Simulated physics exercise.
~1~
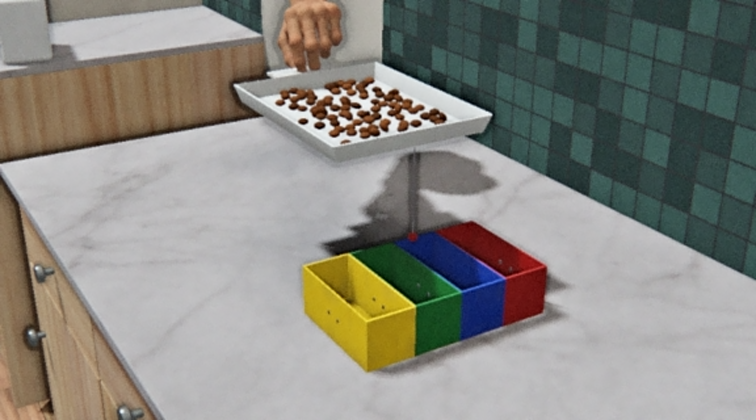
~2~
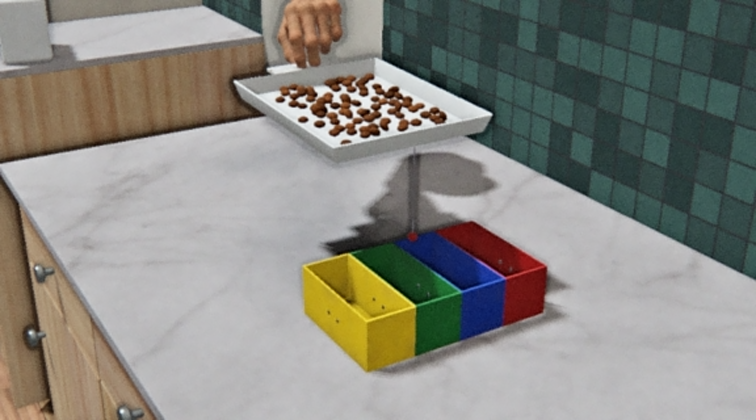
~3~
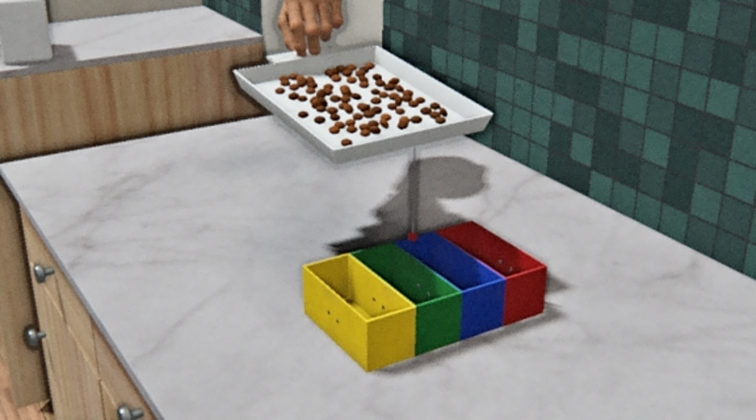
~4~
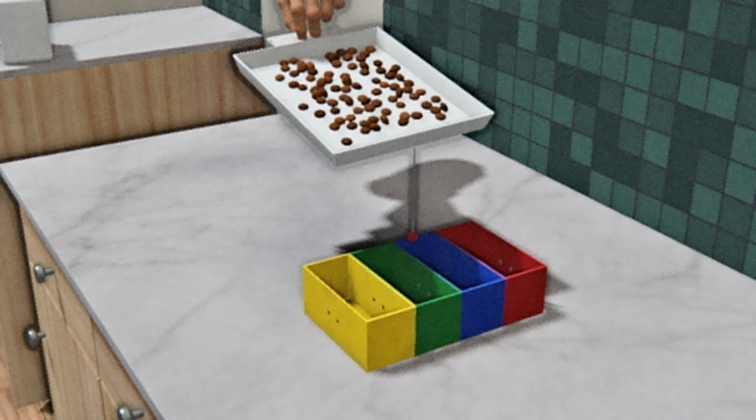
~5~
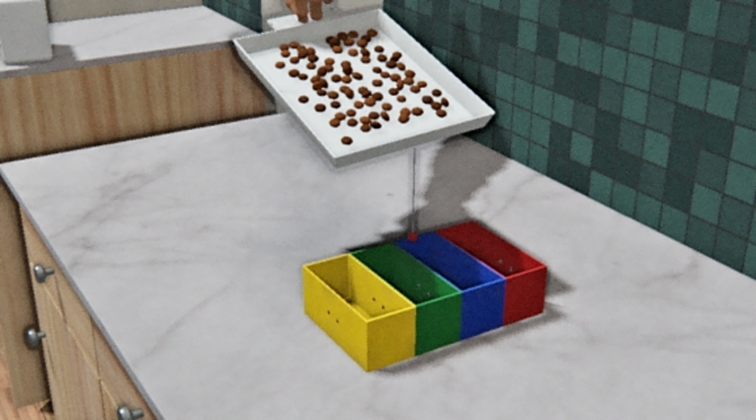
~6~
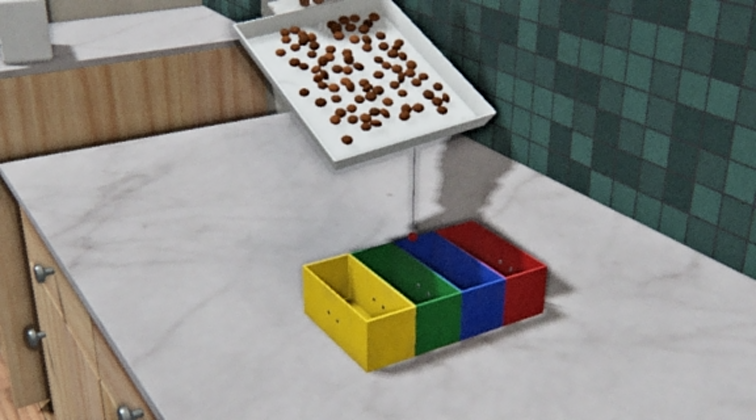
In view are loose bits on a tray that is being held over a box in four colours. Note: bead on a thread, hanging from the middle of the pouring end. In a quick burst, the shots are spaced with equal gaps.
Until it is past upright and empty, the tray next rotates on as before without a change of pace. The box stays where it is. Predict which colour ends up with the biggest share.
The biggest share goes to yellow.
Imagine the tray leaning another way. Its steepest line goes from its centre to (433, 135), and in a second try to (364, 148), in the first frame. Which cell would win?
First try: The red cell. Second try: That yellow cell.
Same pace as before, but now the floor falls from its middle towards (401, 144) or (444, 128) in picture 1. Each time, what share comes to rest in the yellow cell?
The first try gives close to 20 per cent, the second close to 0 per cent.
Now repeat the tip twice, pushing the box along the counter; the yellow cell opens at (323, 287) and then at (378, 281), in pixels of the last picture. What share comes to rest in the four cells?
Try 1: Some 100 %; try 2: Some 80 %.
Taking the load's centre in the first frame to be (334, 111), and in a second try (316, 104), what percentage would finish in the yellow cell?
Near 50 % and 60 %.
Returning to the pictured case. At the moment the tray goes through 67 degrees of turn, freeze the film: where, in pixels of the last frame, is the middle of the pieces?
Centre estimate: (386, 141).
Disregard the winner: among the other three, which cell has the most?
Green.
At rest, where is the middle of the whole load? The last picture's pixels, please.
It settles centred around (393, 324).
Just after the last frame, tray tipped steeply; almost all on the tray; about a tenth falling or outside the box.
A moment on, tray tipped past a quarter turn; roughly a quarter on the tray; roughly a third in the yellow cell; roughly a quarter in the green cell; about a tenth in the blue cell; roughly a quarter falling or outside the box.
Further on, tray tipped past a quarter turn; roughly half in the yellow cell; roughly a third in the green cell; roughly a quarter in the blue cell; just a few in the red cell; about a tenth falling or outside the box.
When it is over, tray tipped past a quarter turn; roughly half in the yellow cell; roughly a third in the green cell; roughly a quarter in the blue cell; just a few in the red cell; about a tenth outside the box.
